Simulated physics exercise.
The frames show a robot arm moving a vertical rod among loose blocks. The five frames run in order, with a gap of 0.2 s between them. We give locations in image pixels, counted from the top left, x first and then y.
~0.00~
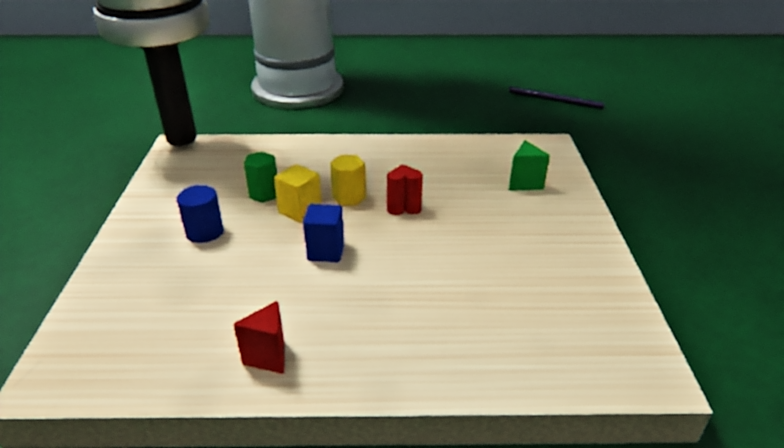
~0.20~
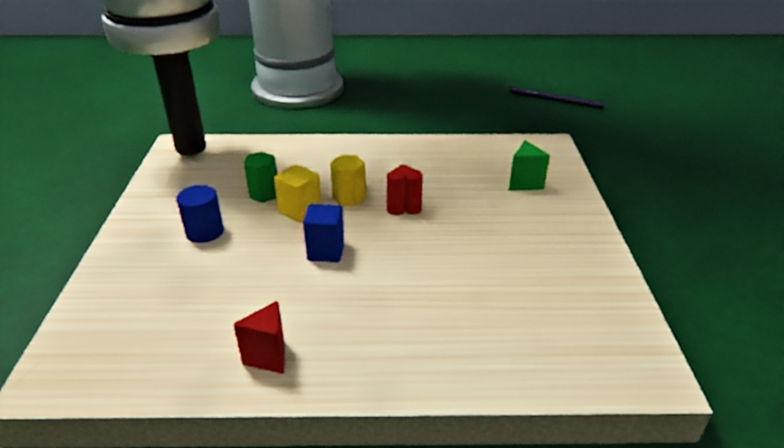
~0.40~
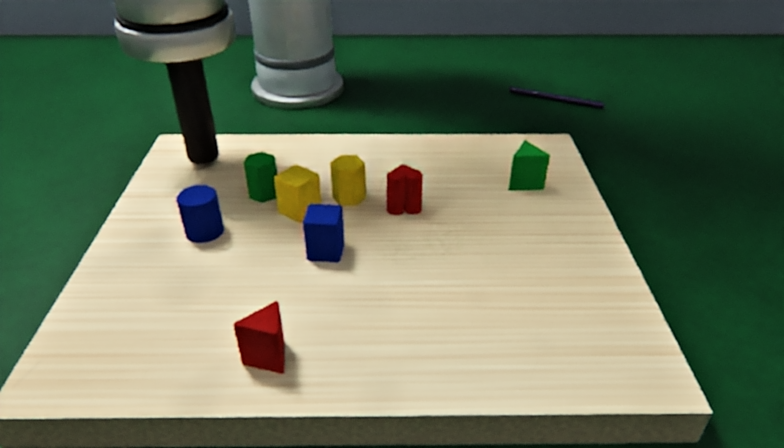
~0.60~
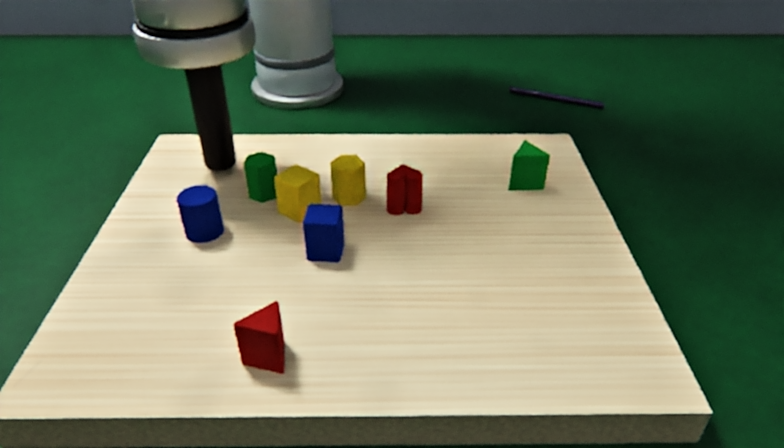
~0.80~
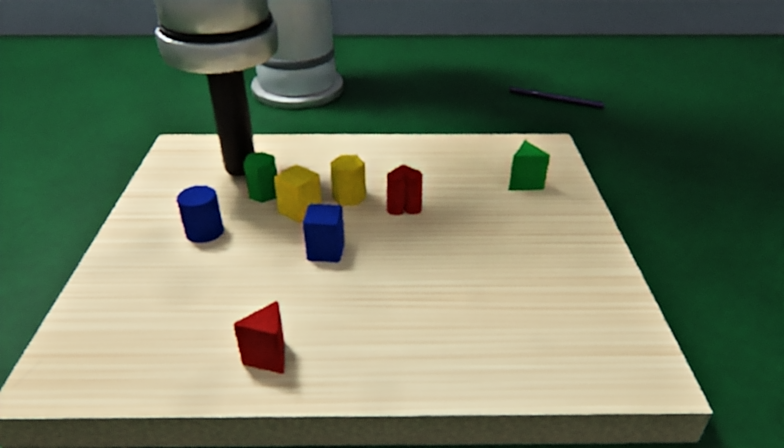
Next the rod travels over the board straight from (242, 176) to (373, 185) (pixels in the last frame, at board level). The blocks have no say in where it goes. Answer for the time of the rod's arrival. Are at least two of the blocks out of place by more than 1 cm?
Going by the path, no.
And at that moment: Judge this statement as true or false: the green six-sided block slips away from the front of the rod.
True
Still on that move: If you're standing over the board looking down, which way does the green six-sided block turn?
Looking down, it rotates clockwise.
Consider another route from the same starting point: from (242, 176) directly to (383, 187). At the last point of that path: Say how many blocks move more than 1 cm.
Blocks displaced: 1.
What follows on the original path. One third of the way, rod at (284, 172); green six-sided block at (264, 160), turned 30° clockwise.
Two thirds of the way, rod at (328, 175); green six-sided block at (264, 160), turned 30° clockwise.
At the end, rod at (372, 178); green six-sided block at (264, 160), turned 30° clockwise; yellow square block still; yellow six-sided block at (361, 167), turned 60° clockwise.
